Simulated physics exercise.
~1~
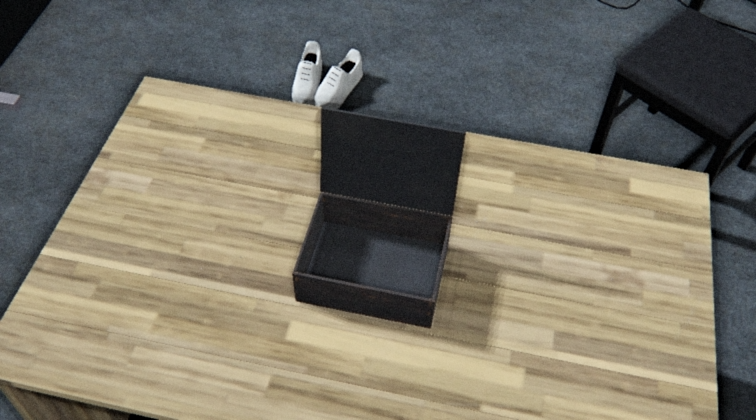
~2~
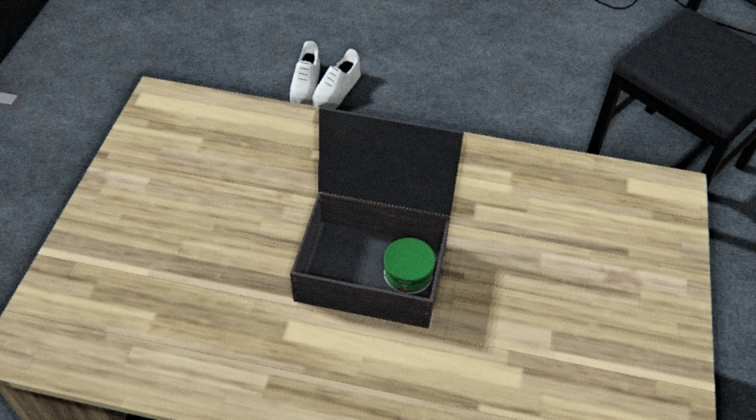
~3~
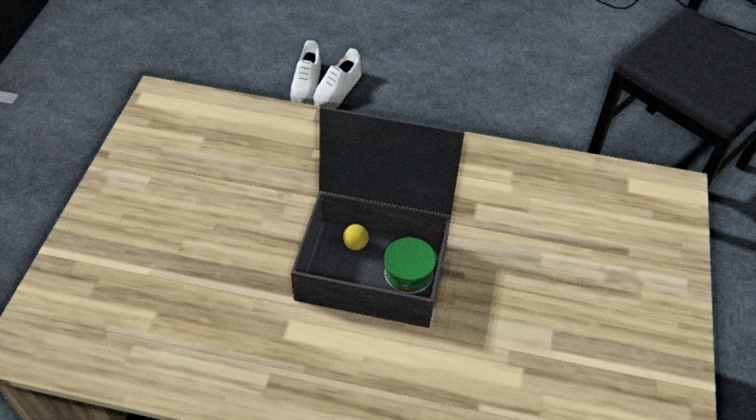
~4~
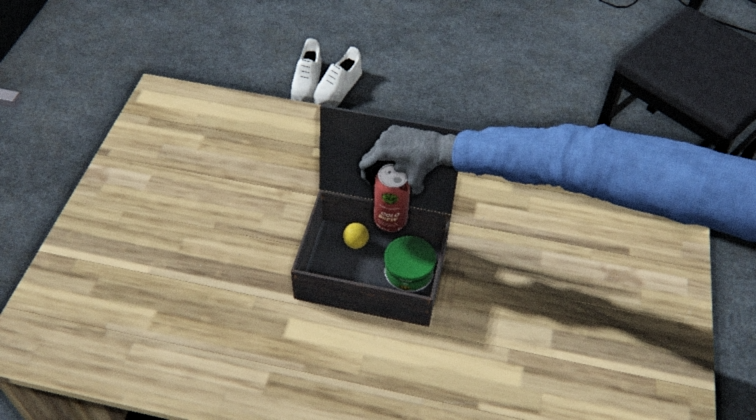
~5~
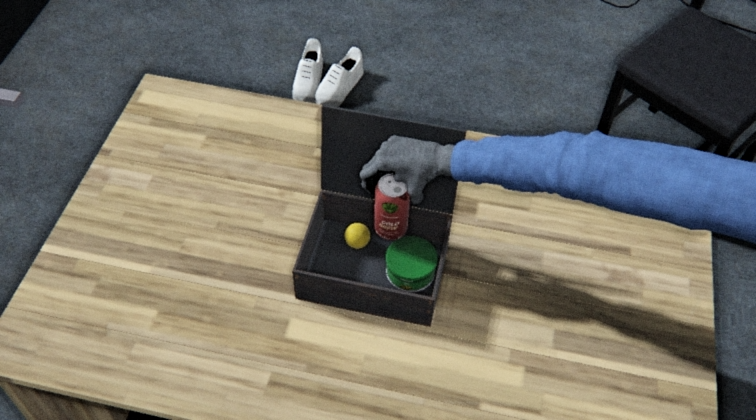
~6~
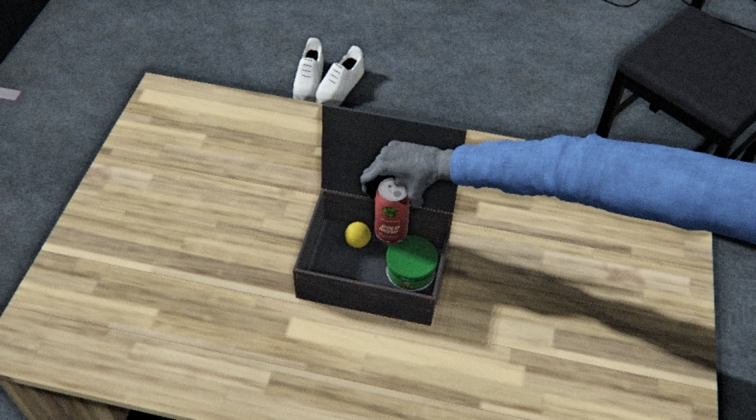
A green tub and yellow ball appear in a box, then a hand lowers a red can inside.
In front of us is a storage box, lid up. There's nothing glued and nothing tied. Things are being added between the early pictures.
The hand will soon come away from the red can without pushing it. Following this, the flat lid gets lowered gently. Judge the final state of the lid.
Basically the lid makes it down.
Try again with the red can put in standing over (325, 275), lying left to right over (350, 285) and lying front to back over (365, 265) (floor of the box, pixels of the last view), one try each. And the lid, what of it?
Try one: The lid remains open; try two: It comes all the way down; try three: It comes all the way down.
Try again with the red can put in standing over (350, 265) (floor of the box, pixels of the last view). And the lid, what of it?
Then the box lid hangs open.
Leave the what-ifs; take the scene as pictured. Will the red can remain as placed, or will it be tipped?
It ends up leaning.
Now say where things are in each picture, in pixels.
The last thing is not in view yet, in the first picture.
The last thing is not in view yet; green tub (409, 266), in the second picture.
The last thing is not in view yet; green tub (410, 266), in the third picture.
Coming down; red can (392, 199); green tub (410, 264), in the fourth picture.
Coming down; red can (392, 208); green tub (411, 264), in the fifth picture.
Put in, still held; red can (392, 212); green tub (412, 263), in the sixth picture.
Then, 0.80 s after the last picture, lid starting down; red can on its side near (357, 224); yellow lemon rolled about its own width.
Then, 1.40 s after the last picture, lid 72° above the rim; red can on its side near (357, 229); yellow lemon rolled well along.
Then, 2.10 s after the last picture, lid 20° above the rim; red can on its side near (357, 229); yellow lemon rolled well along.
At rest, lid shut; tipped over in the box, red can; moved from the start, yellow lemon; green tub in place. Seen from the same camera at the end, red can near (357, 229).
